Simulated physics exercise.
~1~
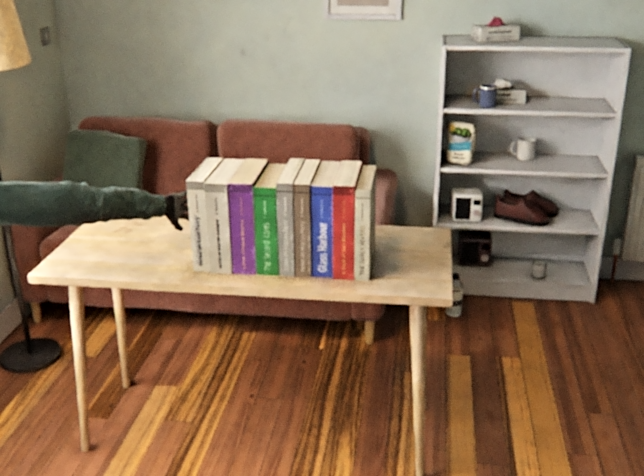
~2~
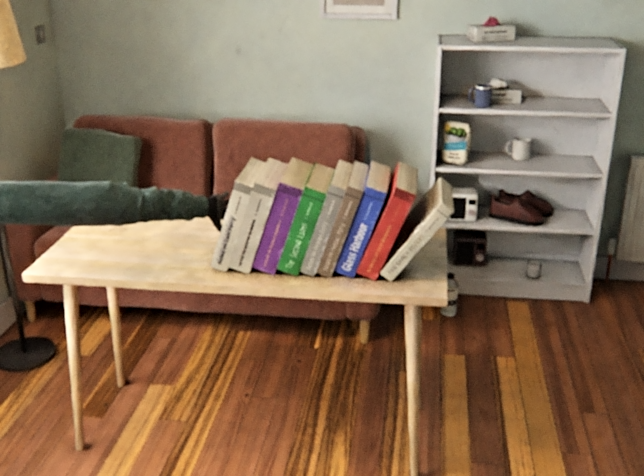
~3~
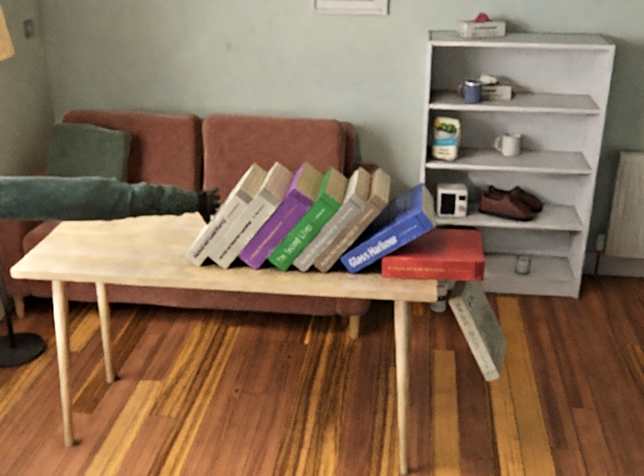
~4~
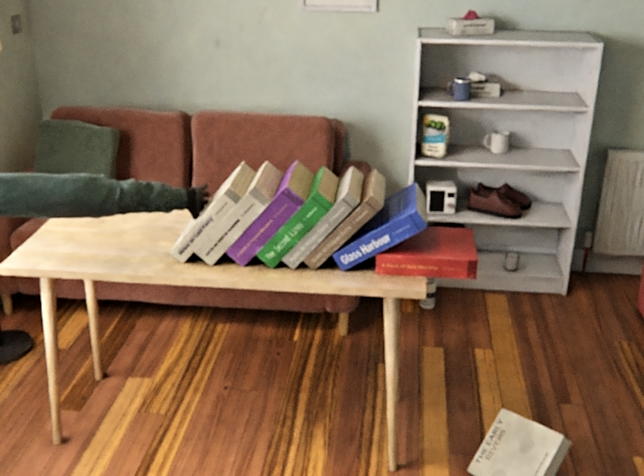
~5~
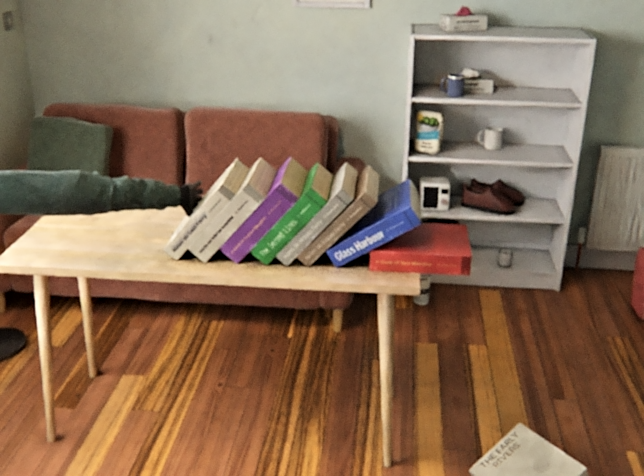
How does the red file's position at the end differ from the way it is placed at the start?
At the start the red file stands upright in the row, but by the end it is lying on its side at the right edge of the table.
